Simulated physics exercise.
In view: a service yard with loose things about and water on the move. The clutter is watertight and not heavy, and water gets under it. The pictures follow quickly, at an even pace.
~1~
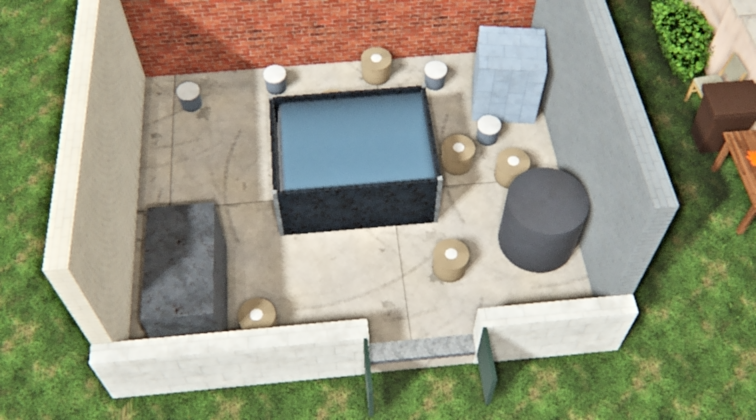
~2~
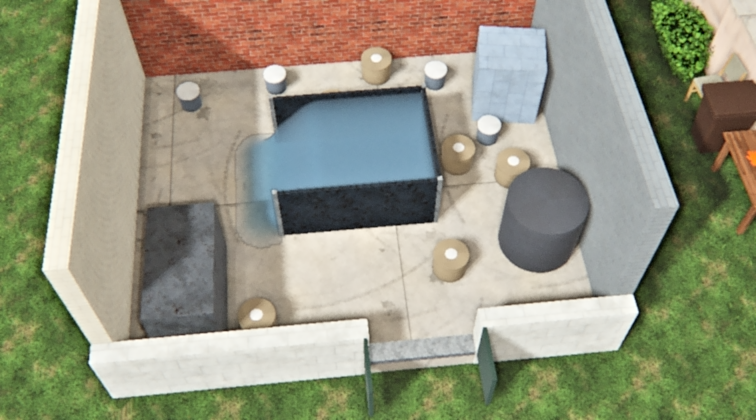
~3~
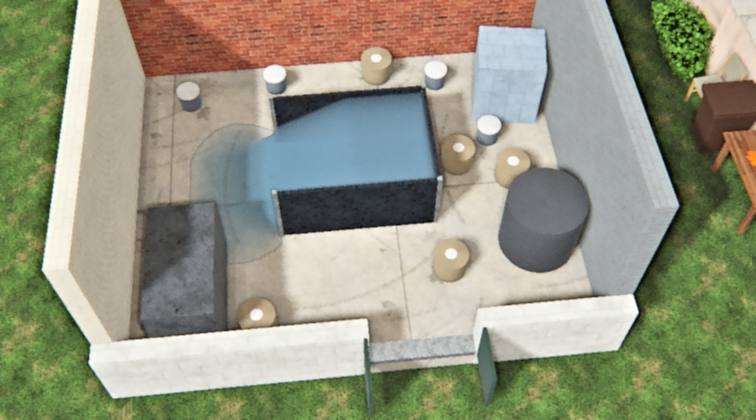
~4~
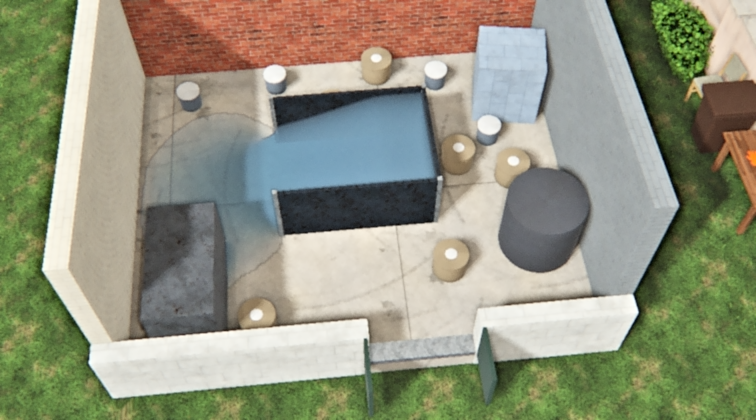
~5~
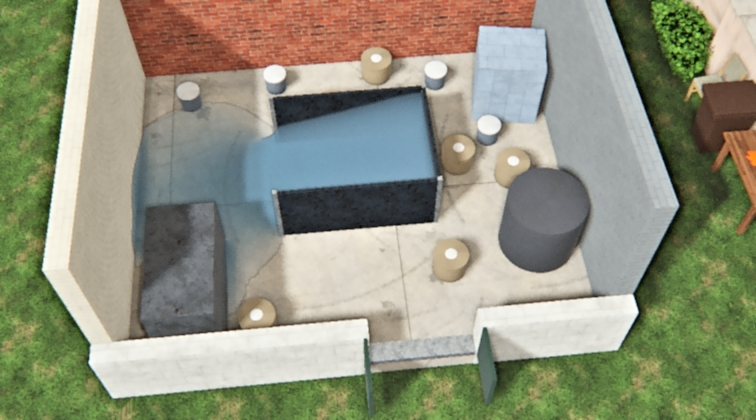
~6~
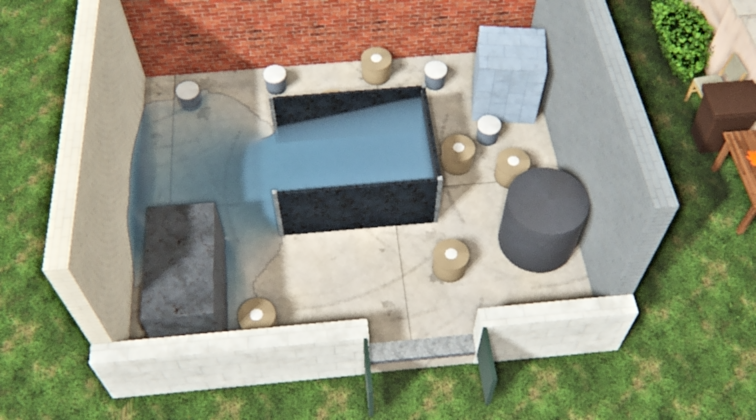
In a walled yard with a brick back wall, a dark open-topped tank stands full of blue water among scattered pails and drums. Water pours out of its left side, fans across the paving, and spreads around the dark block to the left wall, while the loose things stay almost still.
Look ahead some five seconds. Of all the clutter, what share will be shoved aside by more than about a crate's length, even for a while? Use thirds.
That comes to at least two thirds.
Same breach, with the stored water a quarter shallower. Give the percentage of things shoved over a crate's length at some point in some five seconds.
Some 70 per cent.
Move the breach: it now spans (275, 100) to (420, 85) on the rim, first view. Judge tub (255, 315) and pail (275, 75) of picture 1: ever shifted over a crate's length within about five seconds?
One after the other: Short of that, moved that far.
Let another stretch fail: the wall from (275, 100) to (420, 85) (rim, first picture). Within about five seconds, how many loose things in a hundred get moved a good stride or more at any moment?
Close to 80 %.
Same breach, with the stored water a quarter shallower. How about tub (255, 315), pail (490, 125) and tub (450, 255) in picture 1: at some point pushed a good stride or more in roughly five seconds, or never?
One after the other: Moved that far, swept aside, not that far.
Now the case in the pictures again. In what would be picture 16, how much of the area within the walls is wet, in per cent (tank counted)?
I make it 50 per cent.
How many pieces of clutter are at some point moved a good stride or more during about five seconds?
The number is 9.
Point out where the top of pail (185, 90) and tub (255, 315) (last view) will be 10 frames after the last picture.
Around (295, 88) and (347, 291).
A moment on, 0 of 10 are well off their spots; 0 afloat.
Next, 3 of 10 are well off their spots; 1 afloat.
Later, 6 of 10 are well off their spots; 5 afloat.
In the end, 9 of 10 are well off their spots, and 9 have been at some point; 10 afloat.
